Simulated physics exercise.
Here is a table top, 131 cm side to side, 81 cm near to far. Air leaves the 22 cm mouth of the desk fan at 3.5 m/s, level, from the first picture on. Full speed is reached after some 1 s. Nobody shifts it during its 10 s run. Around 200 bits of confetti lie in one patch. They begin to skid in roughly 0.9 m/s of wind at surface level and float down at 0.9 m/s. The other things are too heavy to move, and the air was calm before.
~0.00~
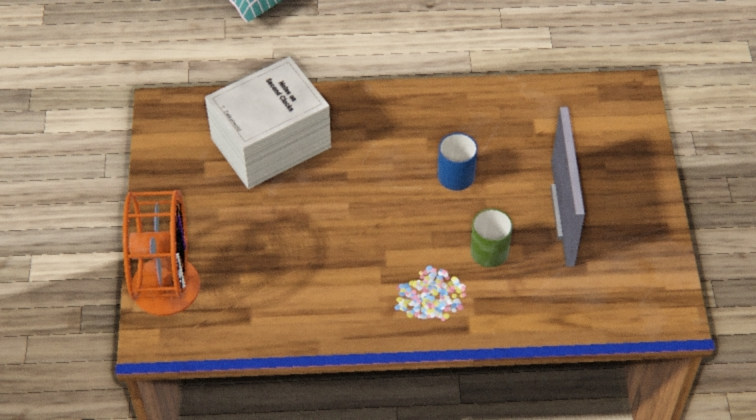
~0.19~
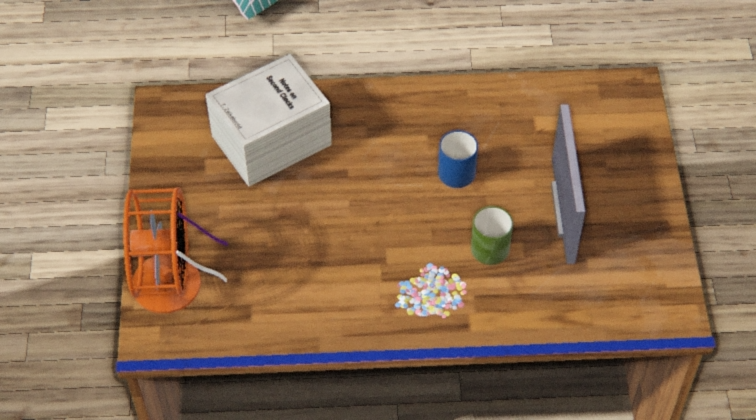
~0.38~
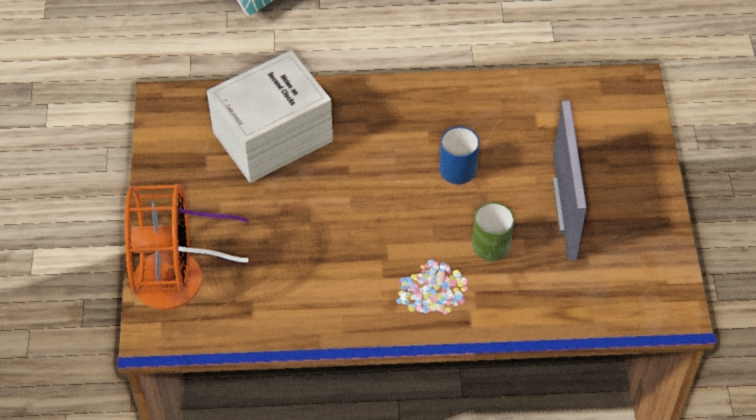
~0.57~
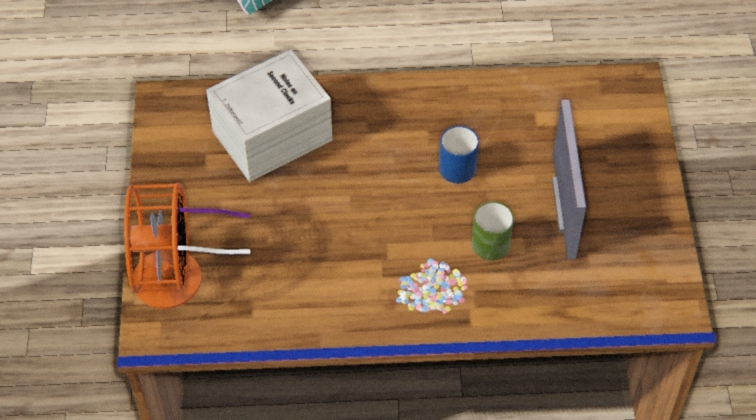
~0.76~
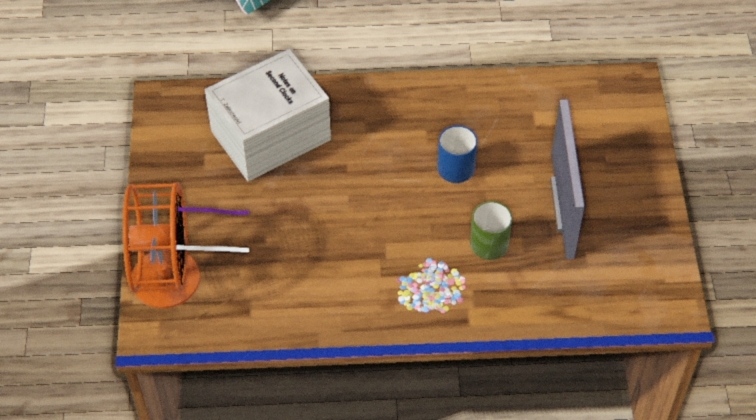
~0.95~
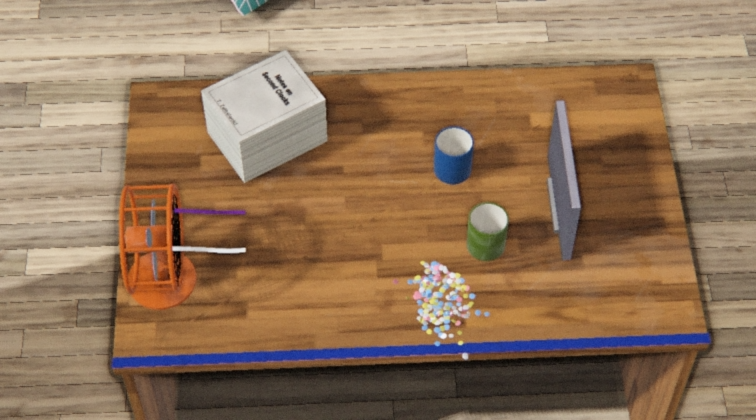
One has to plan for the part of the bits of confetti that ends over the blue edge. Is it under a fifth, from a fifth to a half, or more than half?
By then above half are over the blue edge.
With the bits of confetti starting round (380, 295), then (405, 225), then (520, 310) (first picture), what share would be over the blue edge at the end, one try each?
In turn about 90 %, 0 %, 90 %.
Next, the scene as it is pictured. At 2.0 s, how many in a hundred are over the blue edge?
About 90 %.
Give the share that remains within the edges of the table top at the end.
About 0 %.
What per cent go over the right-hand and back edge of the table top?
About 5 % right-hand, 0 % back.
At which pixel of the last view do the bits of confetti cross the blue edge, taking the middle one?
At about (543, 350).
After 2.0 s, 6 % are on the move or not yet settled, 94 % are over the blue edge.
After 3.2 s, 0 % are on the move or not yet settled, 94 % are over the blue edge.
After 5.5 s, 0 % are on the move or not yet settled, 94 % are over the blue edge.
After 10.0 s, at the end, 94 % are over the blue edge.
